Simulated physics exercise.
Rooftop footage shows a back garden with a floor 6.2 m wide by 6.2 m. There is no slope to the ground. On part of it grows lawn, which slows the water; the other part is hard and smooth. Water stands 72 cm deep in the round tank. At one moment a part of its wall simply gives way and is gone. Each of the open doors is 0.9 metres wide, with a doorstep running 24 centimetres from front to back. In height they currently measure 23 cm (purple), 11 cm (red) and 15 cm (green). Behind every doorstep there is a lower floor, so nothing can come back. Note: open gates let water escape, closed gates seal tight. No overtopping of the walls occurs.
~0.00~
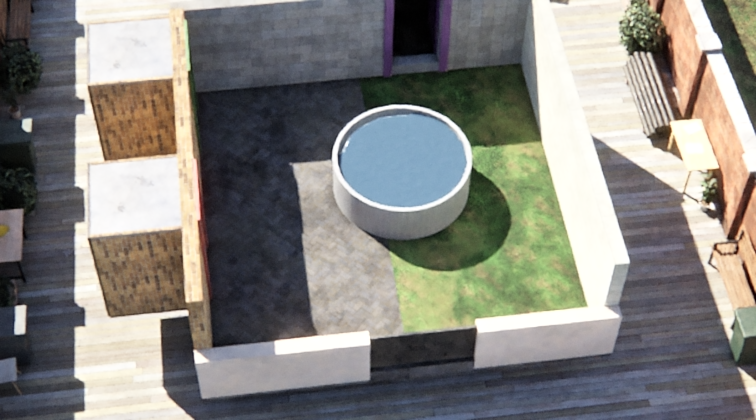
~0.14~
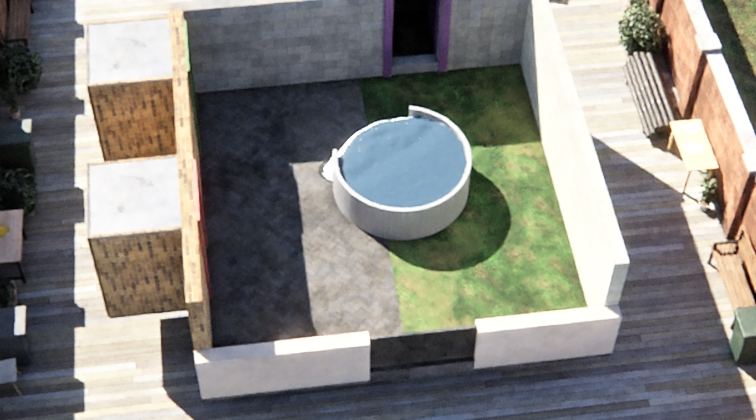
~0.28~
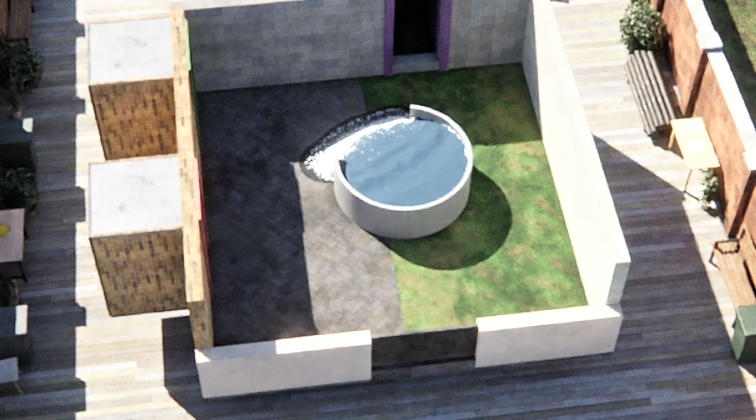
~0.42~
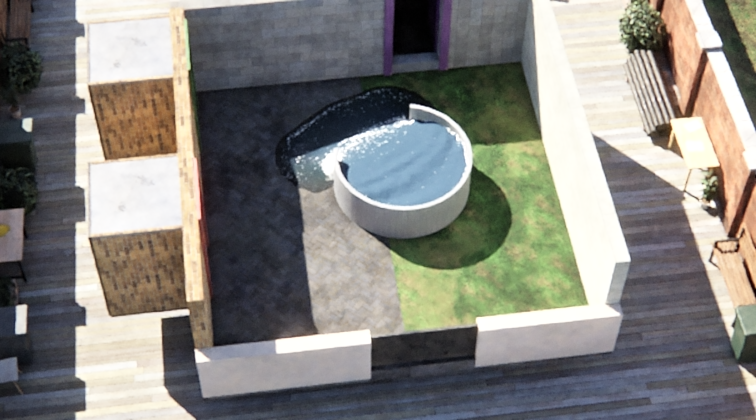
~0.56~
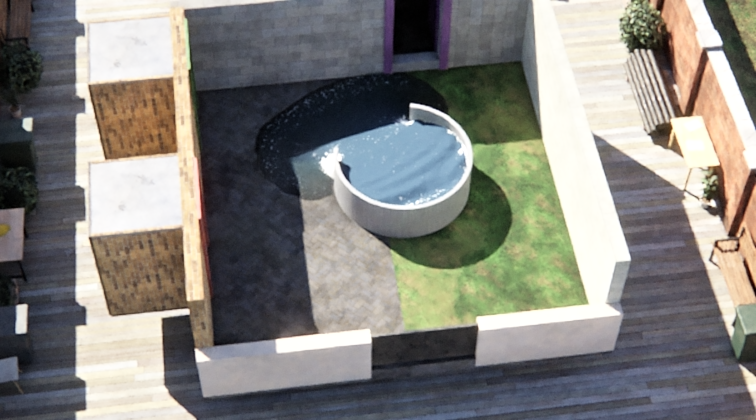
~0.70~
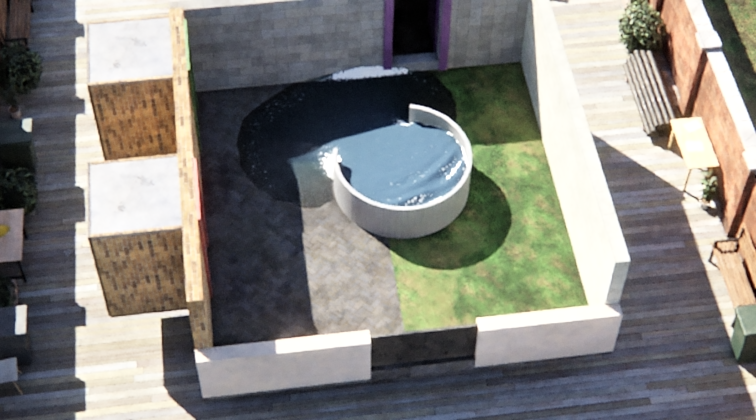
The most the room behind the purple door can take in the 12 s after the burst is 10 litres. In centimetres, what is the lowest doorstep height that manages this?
17 cm.
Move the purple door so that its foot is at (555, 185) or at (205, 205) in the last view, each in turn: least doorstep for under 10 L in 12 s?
About 5.5 and 8.0 cm.
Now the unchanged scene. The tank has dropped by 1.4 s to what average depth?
The mean depth is about 39 cm.
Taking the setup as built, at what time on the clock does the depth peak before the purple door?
1.8 s.
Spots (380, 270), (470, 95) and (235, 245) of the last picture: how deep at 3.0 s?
Close to 0, 7 and 4 cm, one after the other.
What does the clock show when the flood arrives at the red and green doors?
Red: 2.6 s; green: 1.1 s.
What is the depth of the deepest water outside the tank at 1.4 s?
Close to 54 centimetres.
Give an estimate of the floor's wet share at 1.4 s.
Close to 30 per cent is wet.
After 1.4 s water covers 30 % of the floor, deepest (54 cm) near (196, 94); 18 cm at the purple door, 0 litres in over its 23 cm doorstep.
After 3.0 s water covers 40 % of the floor, deepest (34 cm) near (206, 93); 14 cm at the purple door, 1 litre in over its 23 cm doorstep.
After 12.0 s water covers 100 % of the floor, deepest (12 cm) near (440, 350); 6 cm at the purple door, 1 litre in over its 23 cm doorstep.
At the purple door as built, the water arrived by 0.7 s and peaked near 20 cm at 1.8 s.
Run again over the same 12 s with other heights there, 24 litres in over 14 cm, 2 litres over 22 cm. The limit of 10 litres is kept from about 17 cm up.
